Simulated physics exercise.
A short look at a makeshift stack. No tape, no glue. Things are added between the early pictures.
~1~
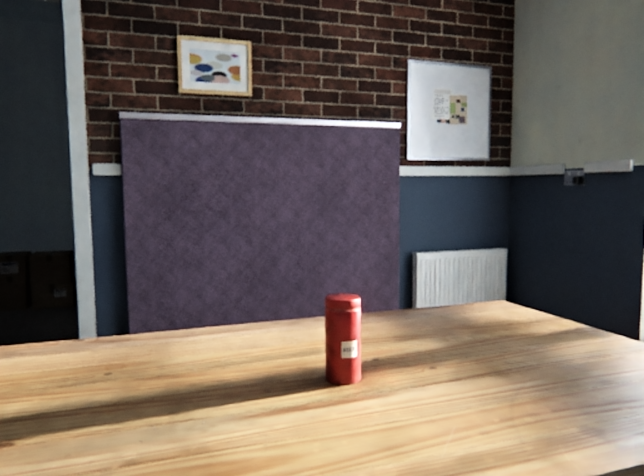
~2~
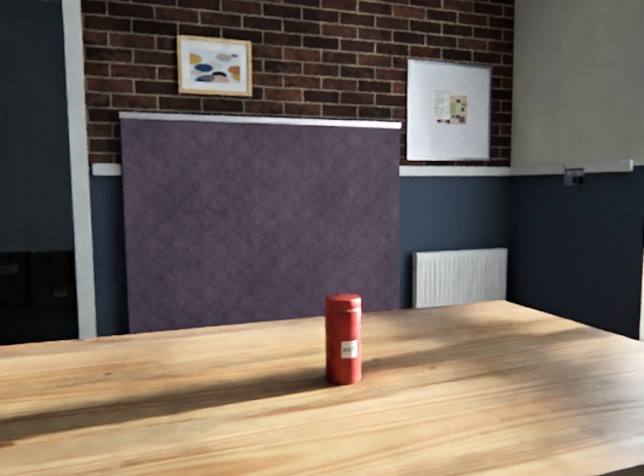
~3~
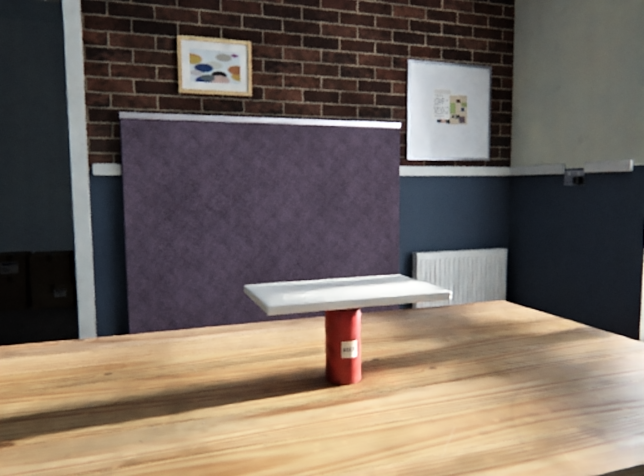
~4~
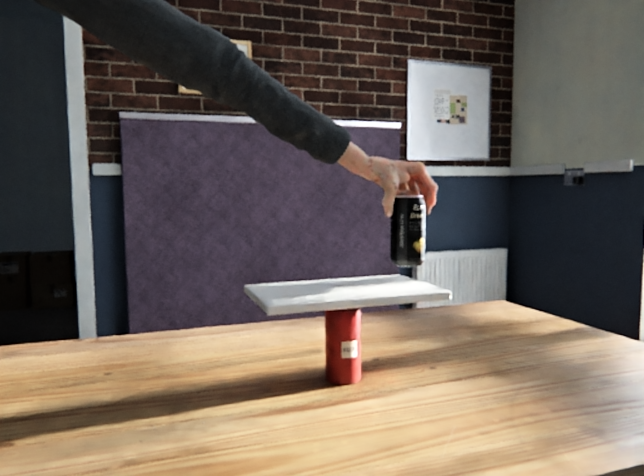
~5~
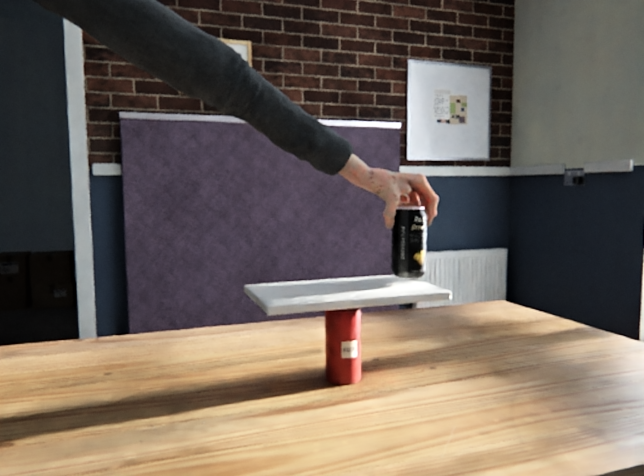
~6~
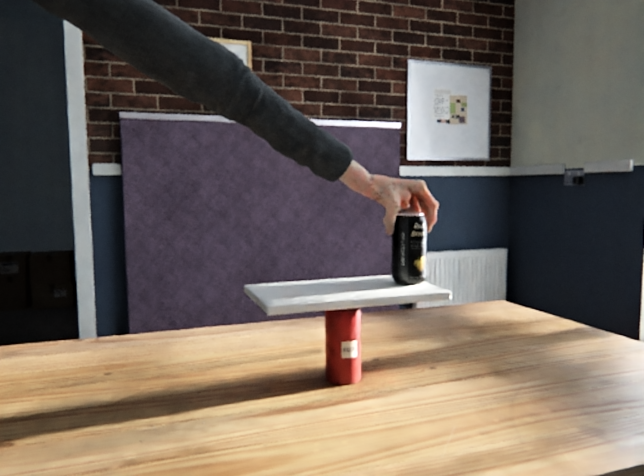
At the start, a red jar stands alone on a wooden table in front of a purple panel. A flat white board then appears across the top of the jar. A hand reaches in from the left and lowers a black can onto the board's right side, keeping hold of it.
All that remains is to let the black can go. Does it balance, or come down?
As it turns out, it loses its balance.
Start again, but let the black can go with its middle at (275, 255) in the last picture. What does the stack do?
Then it comes apart.
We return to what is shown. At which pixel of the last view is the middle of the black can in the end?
Around (465, 348).
Then, 0.30 s after the last picture, black can now fallen; white lid tipped 37° from how it was.
Then, 0.50 s after the last picture, white lid on its side.
Then, 0.90 s after the last picture, white lid tipped 50° from how it was; red jar tipped 13° from how it was.
Then, 1.10 s after the last picture, white lid now fallen; red jar tipped 74° from how it was.
At rest, fallen, red jar, black can and white lid. Seen from the same camera at the end, black can near (465, 348). The stack comes apart.
